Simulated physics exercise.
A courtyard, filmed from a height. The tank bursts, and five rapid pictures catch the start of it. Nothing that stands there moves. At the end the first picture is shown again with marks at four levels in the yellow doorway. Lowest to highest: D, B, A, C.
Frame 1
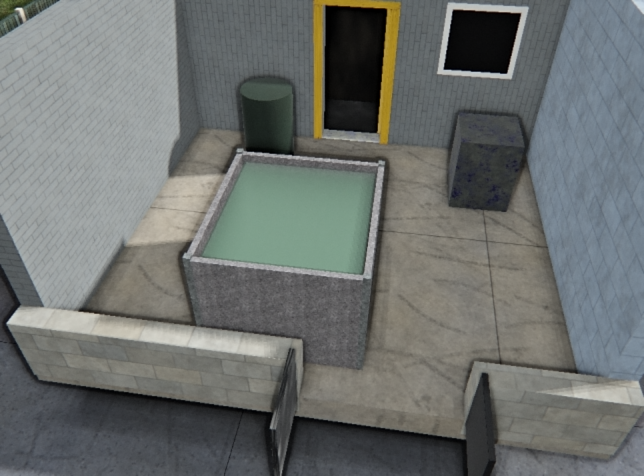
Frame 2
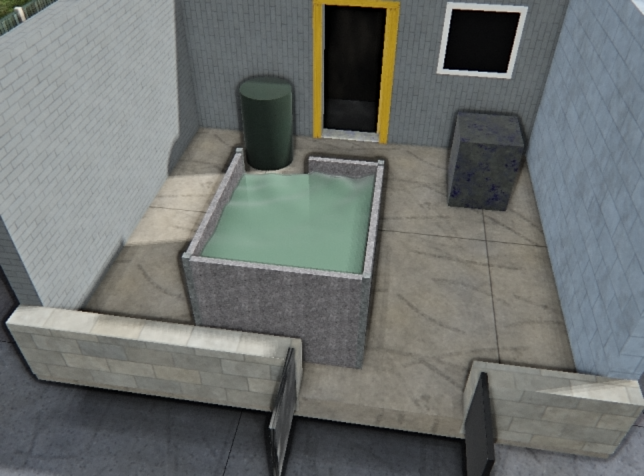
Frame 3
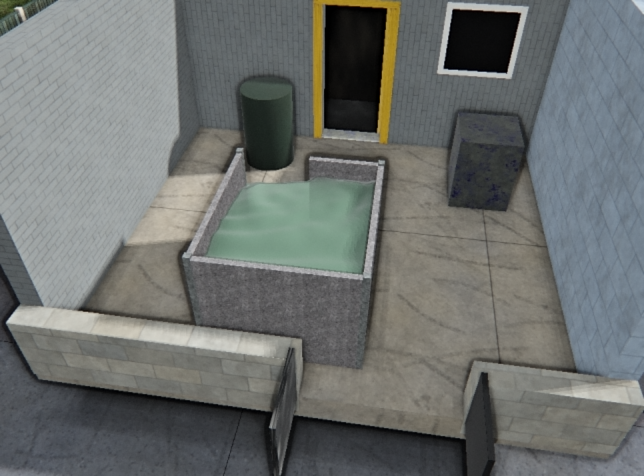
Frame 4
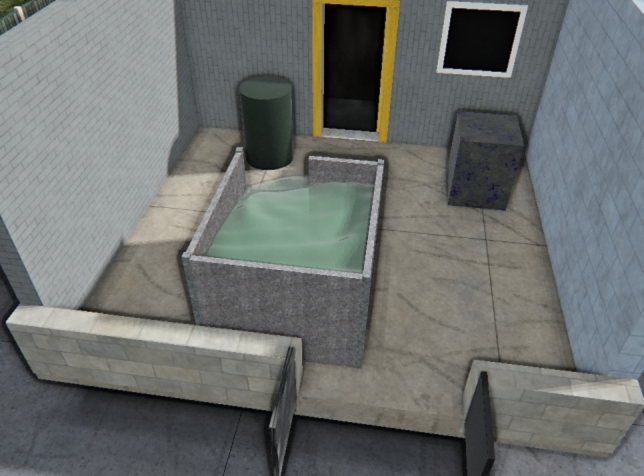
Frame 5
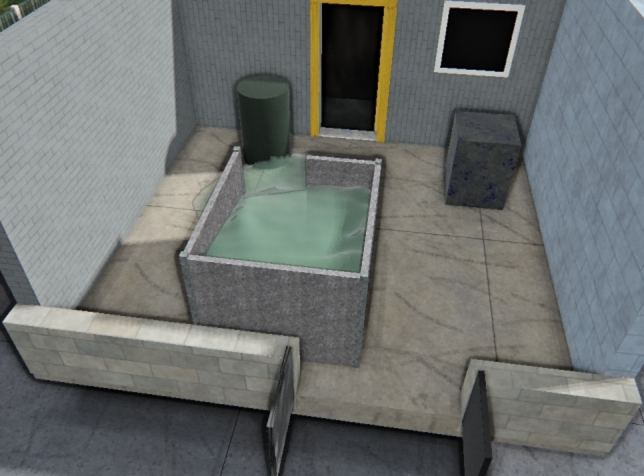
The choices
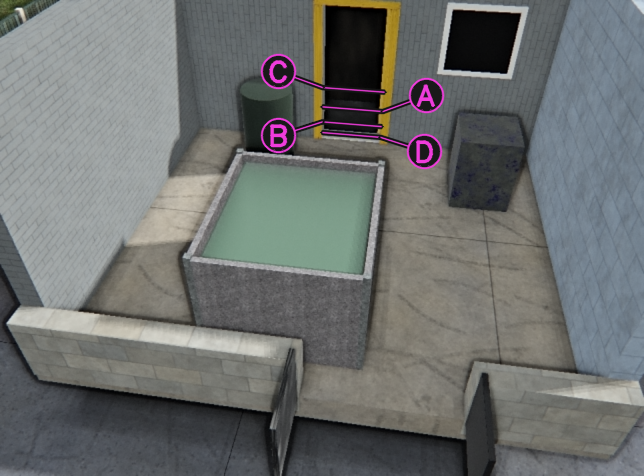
In a walled yard seen from above, a grey tank full of green water sits before a yellow-framed doorway, near a dark green cylinder. A gap appears in the tank's back wall, and the water's surface ripples and sinks unevenly as water spreads onto the ground behind it.
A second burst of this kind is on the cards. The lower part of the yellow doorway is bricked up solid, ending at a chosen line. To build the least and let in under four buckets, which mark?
Mark A just does it.
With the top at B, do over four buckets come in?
Yes, that goes wrong.
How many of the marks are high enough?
Two of them.
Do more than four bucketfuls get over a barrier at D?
Yes, it does.
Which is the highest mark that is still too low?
That would be B.
On the marked copy, A at (352, 109); B at (351, 124); C at (353, 89); D at (351, 134); from the bottom up D, B, A, C.
For mark A, a splash gets over, under a bucket.
For mark B, some 15 bucketfuls get in.
For mark C, nothing gets over.
For mark D, dozens of bucketfuls pour in.
